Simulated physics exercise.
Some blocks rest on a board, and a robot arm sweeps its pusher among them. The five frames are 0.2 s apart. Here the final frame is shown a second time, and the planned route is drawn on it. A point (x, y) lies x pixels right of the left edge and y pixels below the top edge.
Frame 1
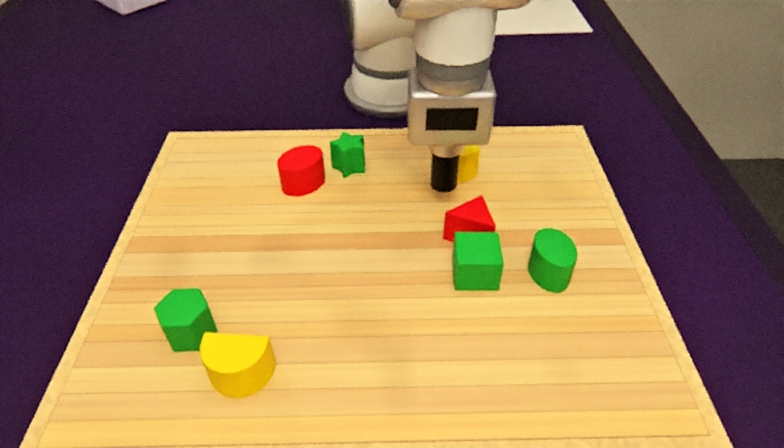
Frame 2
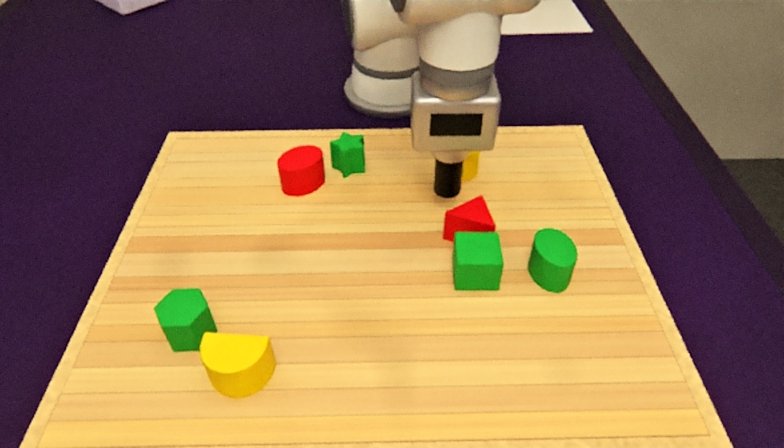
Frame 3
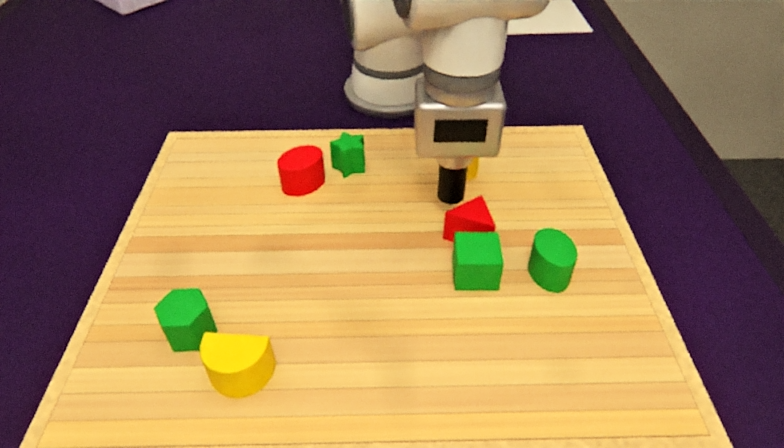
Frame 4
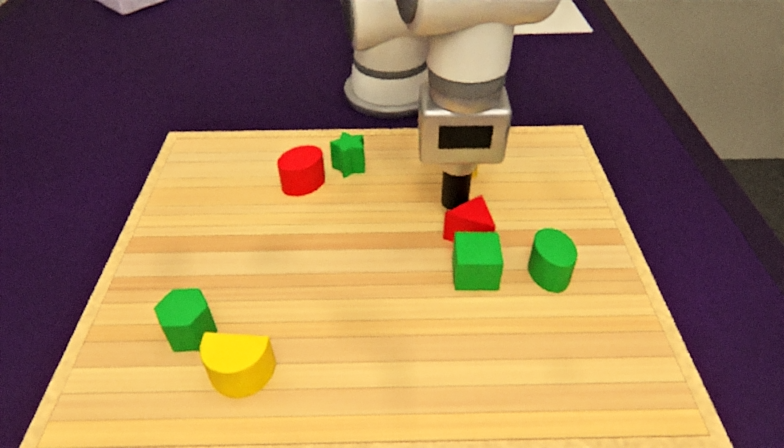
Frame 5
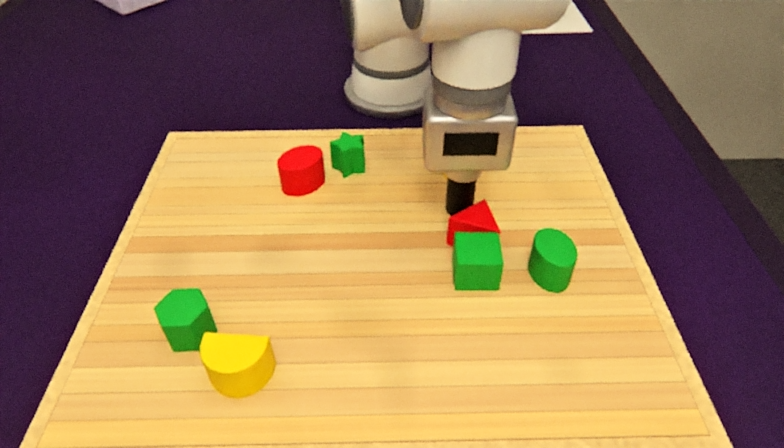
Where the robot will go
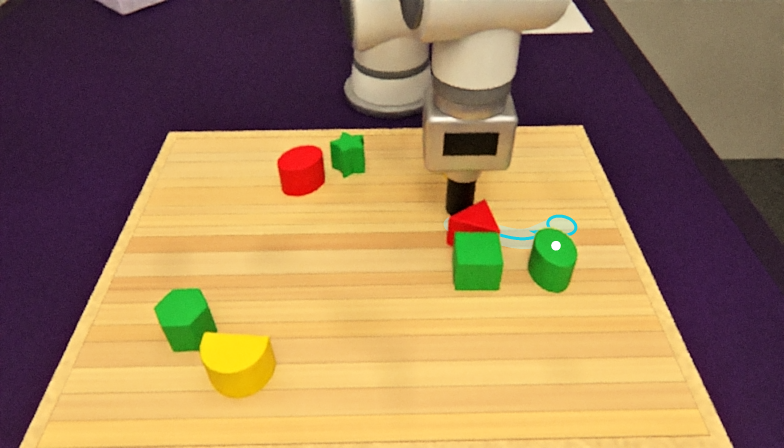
In the video, a robot arm above a wooden board of red, green and yellow blocks moves its black pusher slowly toward the viewer and slightly right, then nudges the red triangular block slightly toward the green square block.
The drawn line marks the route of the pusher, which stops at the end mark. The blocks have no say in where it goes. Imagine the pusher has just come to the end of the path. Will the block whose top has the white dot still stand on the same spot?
It seems so.
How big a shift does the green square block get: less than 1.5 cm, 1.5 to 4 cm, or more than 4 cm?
It's set to move under 1.5 cm.
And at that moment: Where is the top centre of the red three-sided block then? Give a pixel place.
The middle of its upper face will lie at (517, 232).
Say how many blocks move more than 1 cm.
It will shift just one block.
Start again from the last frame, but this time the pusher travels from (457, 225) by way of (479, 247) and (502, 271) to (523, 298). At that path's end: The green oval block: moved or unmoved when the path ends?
That block gets shifted.
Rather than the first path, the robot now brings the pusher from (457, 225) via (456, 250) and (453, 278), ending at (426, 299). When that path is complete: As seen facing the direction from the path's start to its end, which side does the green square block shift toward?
Facing from start to end, it shifts left.
Path on the board, from (457, 225) by way of (494, 234) and (532, 238) to (562, 225); the dot is on the green oval block.
On the path given first. One third of the way, pusher (497, 218); red three-sided block (510, 227), turned 30° clockwise.
Two thirds of the way, pusher (536, 222); red three-sided block (517, 232), turned 45° clockwise.
At the end, pusher (566, 209); red three-sided block (517, 232), turned 45° clockwise; green square block in place; green oval block in place.
